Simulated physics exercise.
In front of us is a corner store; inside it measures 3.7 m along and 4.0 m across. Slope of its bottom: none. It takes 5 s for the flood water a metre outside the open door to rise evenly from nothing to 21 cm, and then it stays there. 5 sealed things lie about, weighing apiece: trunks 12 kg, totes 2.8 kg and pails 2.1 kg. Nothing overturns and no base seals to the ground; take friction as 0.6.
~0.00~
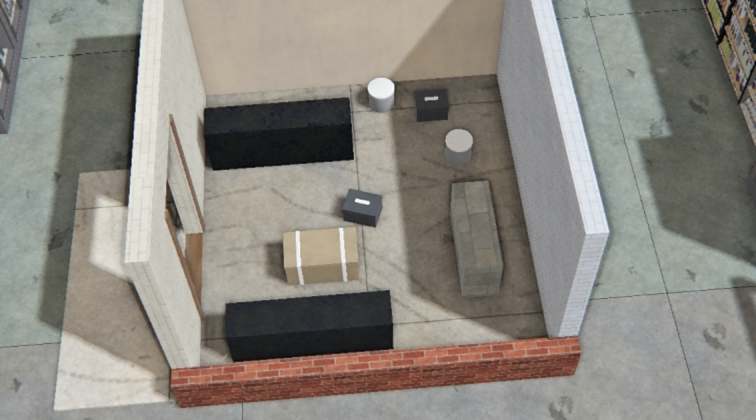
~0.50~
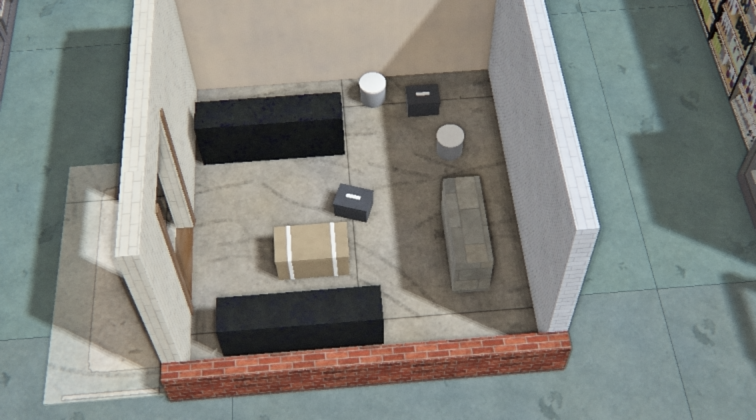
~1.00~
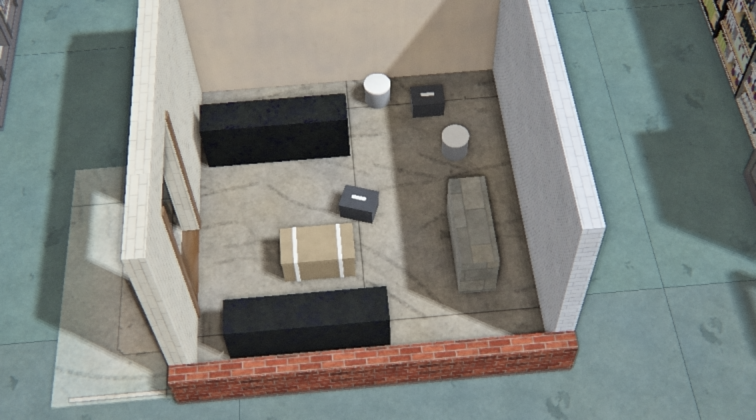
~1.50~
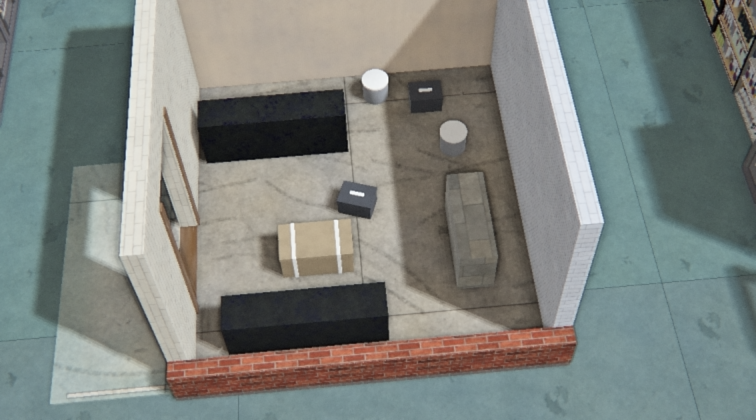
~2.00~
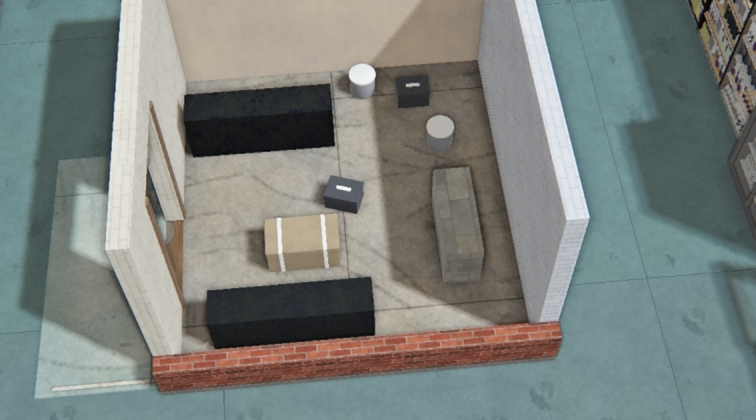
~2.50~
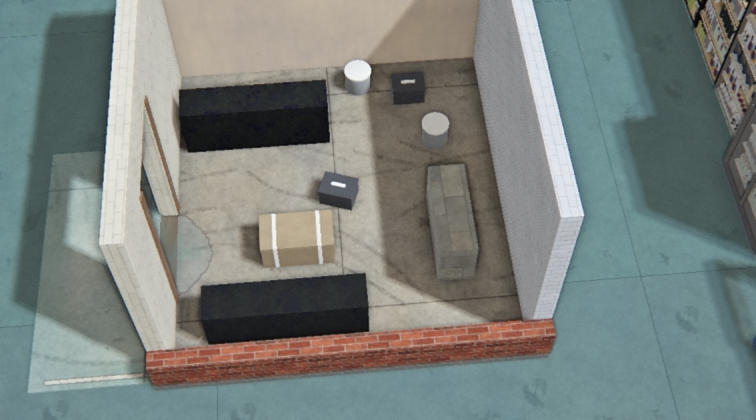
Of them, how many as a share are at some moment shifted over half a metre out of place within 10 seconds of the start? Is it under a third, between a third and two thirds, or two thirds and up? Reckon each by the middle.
The result will fall in the upper range, two thirds or past it.
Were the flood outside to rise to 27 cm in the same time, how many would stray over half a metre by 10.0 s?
In that case 5 of them.
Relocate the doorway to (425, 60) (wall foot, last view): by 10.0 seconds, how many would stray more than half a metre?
Count: 4.
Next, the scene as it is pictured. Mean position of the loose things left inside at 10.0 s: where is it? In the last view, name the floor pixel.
Around (348, 108).
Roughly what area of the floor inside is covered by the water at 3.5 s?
That flooded area is roughly 1.5 m2.
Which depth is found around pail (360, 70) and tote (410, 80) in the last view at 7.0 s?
I'd estimate 1 cm for the first and 2 cm for the second.
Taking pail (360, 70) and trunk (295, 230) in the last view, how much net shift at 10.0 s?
Respectively 100 and 300 cm.
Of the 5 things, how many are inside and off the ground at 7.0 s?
Total: 3.
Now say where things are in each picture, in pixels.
A trunk at (320, 247) rests on the ground; a tote at (432, 99), on the bottom; water covers 0.0 m2; 0 of 5 have shifted, in the first frame.
A trunk at (311, 242), on the bottom; a tote at (423, 94) rests on the ground; water covers 0.0 m2; 0 of 5 have shifted, in the second frame.
A trunk at (317, 243) rests on the ground; a tote at (428, 95), on the bottom; water covers 0.0 m2; 0 of 5 have shifted, in the third frame.
A trunk at (315, 239) rests on the ground; a tote at (426, 90) rests on the ground; 0.0 m2 under water; 0 of 5 have shifted, in the fourth frame.
A trunk at (302, 234) rests on the ground; a tote at (413, 85), on the bottom; water covers 0.0 m2; 0 of 5 have shifted, in the fifth frame.
A trunk at (296, 230), on the bottom; a tote at (408, 82) rests on the ground; water covers 0.2 m2; 0 of 5 have shifted, in the sixth frame.
After 3.5 s 0 of 5 are over 50 cm from their spots; 0 afloat.
After 4.5 s 0 of 5 are over 50 cm from their spots; 0 afloat.
After 7.0 s 3 of 5 are over 50 cm from their spots; 3 afloat.
After 10.0 s 5 of 5 are over 50 cm from their spots, and 5 have been at some point; 5 afloat.
